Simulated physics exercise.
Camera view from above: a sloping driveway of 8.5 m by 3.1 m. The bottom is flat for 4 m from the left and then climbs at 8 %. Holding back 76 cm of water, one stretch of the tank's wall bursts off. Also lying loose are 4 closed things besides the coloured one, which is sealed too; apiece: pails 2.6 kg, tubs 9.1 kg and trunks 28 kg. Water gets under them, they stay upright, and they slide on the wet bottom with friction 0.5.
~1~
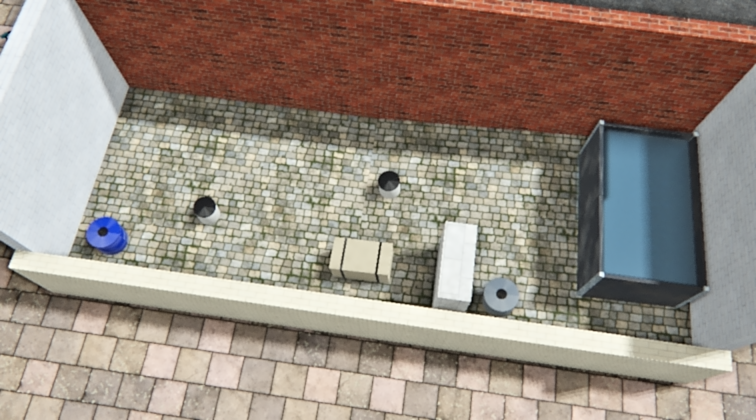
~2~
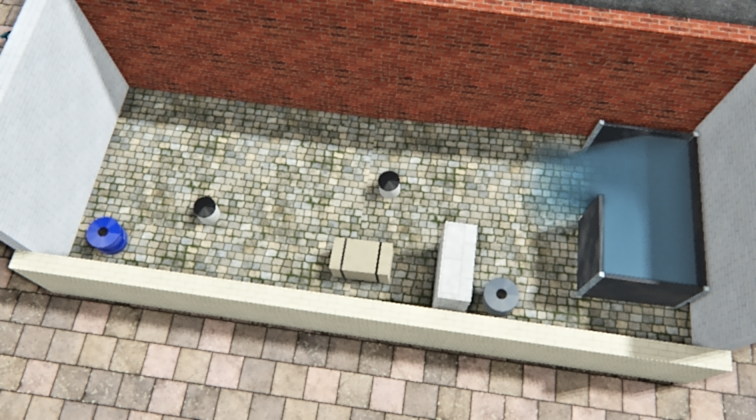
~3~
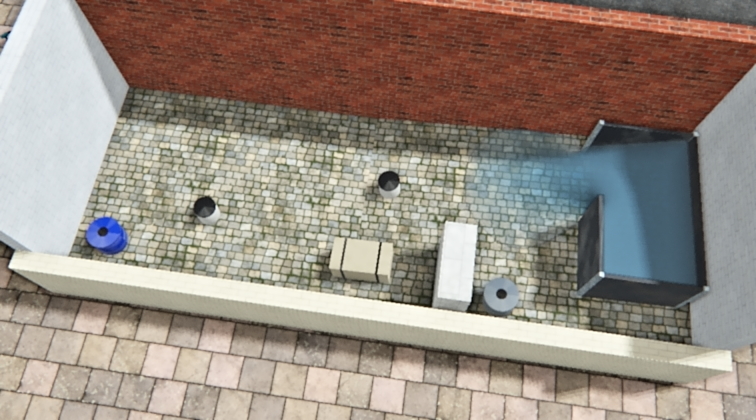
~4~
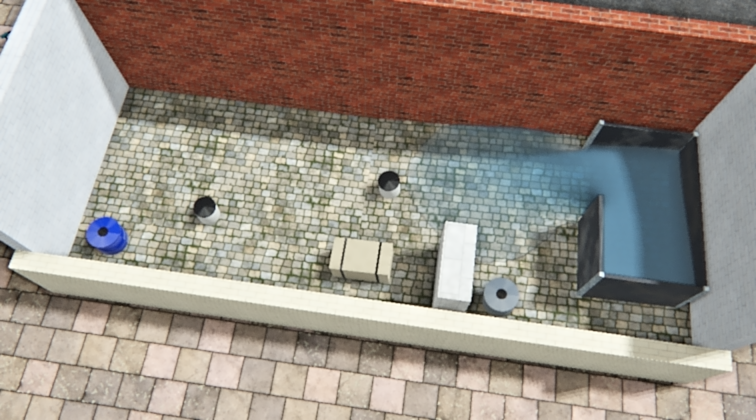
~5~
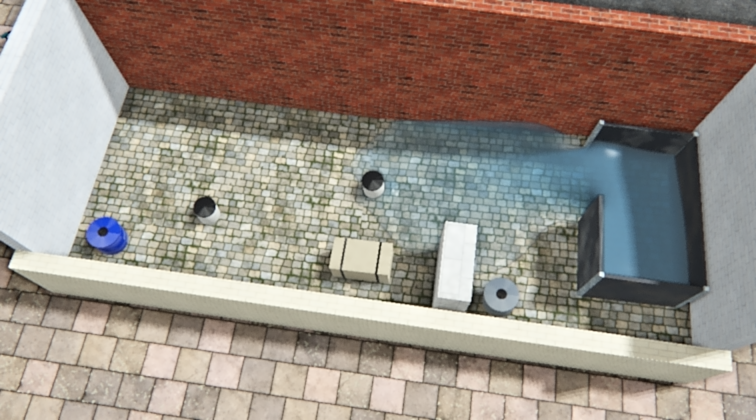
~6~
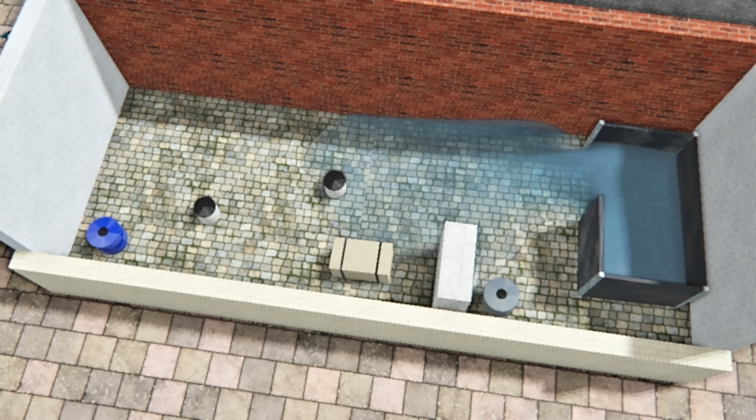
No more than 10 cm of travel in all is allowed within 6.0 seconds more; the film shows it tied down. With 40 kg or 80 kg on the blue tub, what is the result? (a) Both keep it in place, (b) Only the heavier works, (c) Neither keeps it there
b.
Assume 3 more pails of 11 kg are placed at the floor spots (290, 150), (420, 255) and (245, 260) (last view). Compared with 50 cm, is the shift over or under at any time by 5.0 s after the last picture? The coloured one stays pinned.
Sequence of outcomes: Crosses it, does not cross it, crosses it.
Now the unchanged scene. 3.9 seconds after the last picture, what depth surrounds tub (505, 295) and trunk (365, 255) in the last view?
Some 1 cm at the first, some 4 cm at the second.
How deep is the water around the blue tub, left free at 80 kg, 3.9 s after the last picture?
21 cm, roughly.
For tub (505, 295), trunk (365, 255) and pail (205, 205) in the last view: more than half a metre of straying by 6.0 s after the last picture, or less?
Within the mark, beyond the mark, beyond the mark.
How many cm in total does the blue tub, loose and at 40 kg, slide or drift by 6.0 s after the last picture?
Around 40 centimetres in total.
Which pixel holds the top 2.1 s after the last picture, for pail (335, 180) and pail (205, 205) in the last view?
I'd say close to (66, 235) and close to (78, 251).
Then, 0.4 s after the last picture the blue tub would be 0 cm from its start with 40 kg and 0 cm from its start with 80 kg; 0 cm of water round it then.
Then, 2.1 s after the last picture the blue tub would be 1 cm from its start with 40 kg and 0 cm from its start with 80 kg; 21 cm of water round it then.
Then, 3.9 s after the last picture the blue tub would be 17 cm from its start with 40 kg and 0 cm from its start with 80 kg; 21 cm of water round it then.
Then, 6.0 s after the last picture the blue tub would be 28 cm from its start with 40 kg and 0 cm from its start with 80 kg; 14 cm of water round it then.
